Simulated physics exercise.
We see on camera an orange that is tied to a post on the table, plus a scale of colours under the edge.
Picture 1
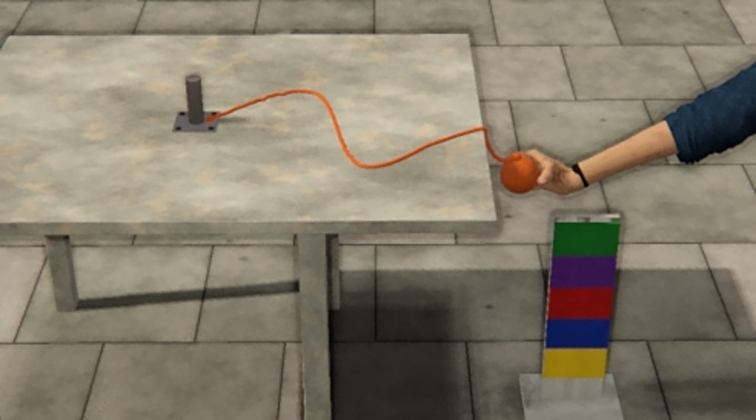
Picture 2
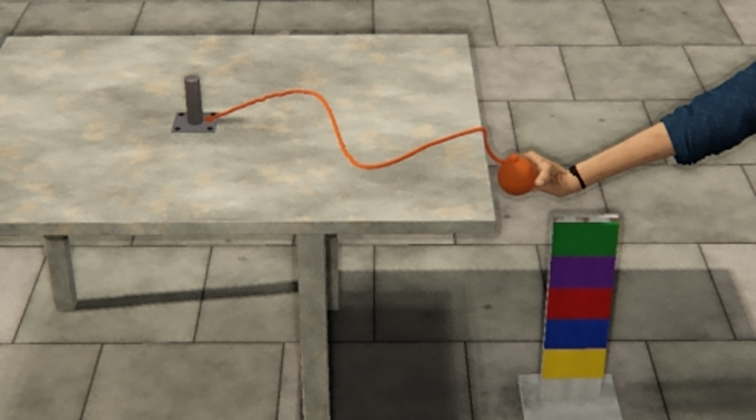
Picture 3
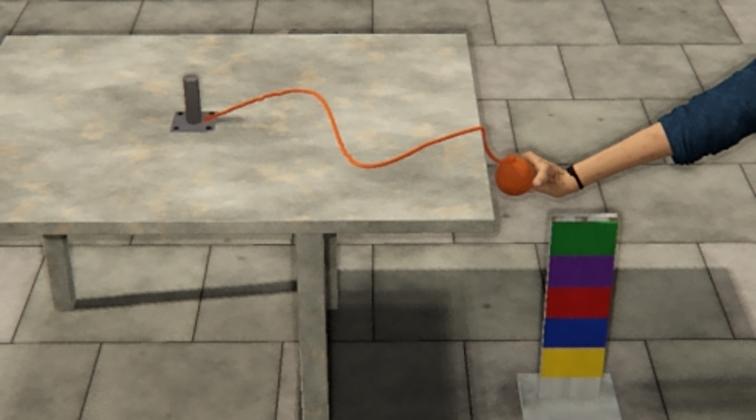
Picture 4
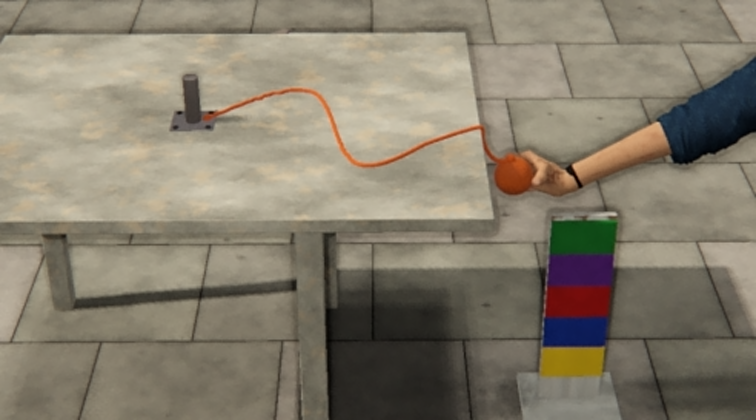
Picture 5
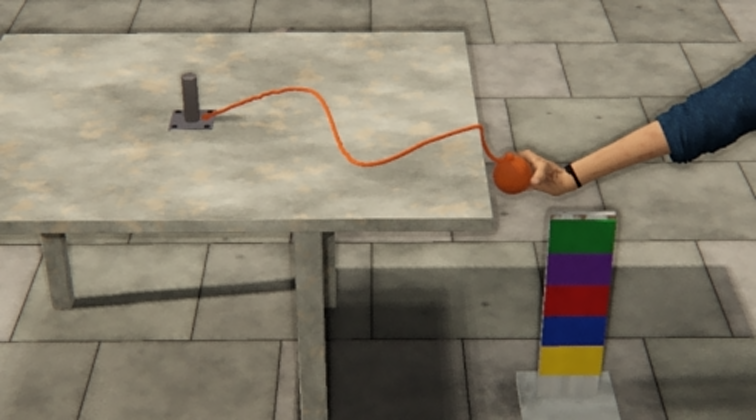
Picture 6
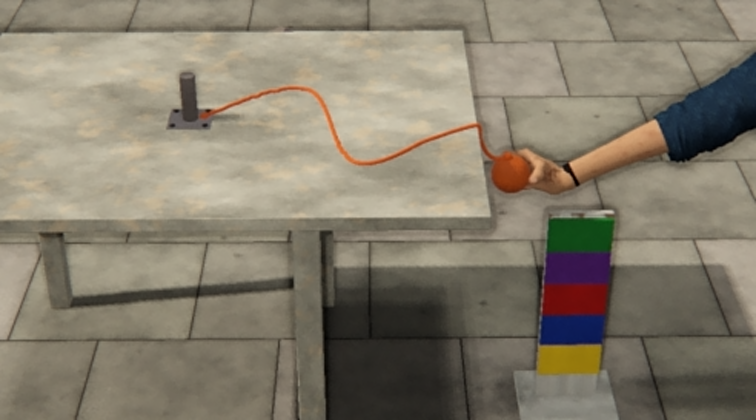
At the table's edge, a hand holds a tethered orange ball almost perfectly still.
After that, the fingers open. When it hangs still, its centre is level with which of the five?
With blue.
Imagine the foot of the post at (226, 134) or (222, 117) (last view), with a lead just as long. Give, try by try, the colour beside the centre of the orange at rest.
Trial 1 - yellow; trial 2 - yellow.
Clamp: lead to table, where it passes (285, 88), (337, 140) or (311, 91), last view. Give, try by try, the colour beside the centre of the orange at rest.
In order: Red; green; red.
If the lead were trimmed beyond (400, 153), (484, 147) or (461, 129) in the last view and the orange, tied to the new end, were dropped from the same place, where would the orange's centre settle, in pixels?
I'd put it around (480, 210) for the first cut, (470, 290) for the second and (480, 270) for the third.
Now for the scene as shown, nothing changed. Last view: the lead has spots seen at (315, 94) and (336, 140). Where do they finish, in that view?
One ends up around (347, 117), the other around (450, 116).
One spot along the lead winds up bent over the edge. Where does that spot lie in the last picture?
(345, 154), approximately.
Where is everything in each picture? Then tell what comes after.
In the first picture, orange (519, 175); green (586, 241); purple (583, 273); red (581, 304); blue (578, 335); yellow (575, 365).
In the second picture, orange (517, 177); lead through (243, 106) (318, 96) (337, 132) (377, 167) (450, 138).
In the third picture, orange (515, 177).
In the fourth picture, orange (513, 176); lead through (242, 105) (316, 94) (335, 130) (375, 165) (448, 136).
In the fifth picture, orange (512, 175).
In the sixth picture, orange (510, 174); lead through (239, 103) (313, 92) (332, 128) (372, 163) (445, 134).
Early on, orange near (443, 318); level with blue.
Midway, orange near (484, 322); level with blue.
Finally, orange near (464, 319); level with blue. Its middle rests at the blue band.
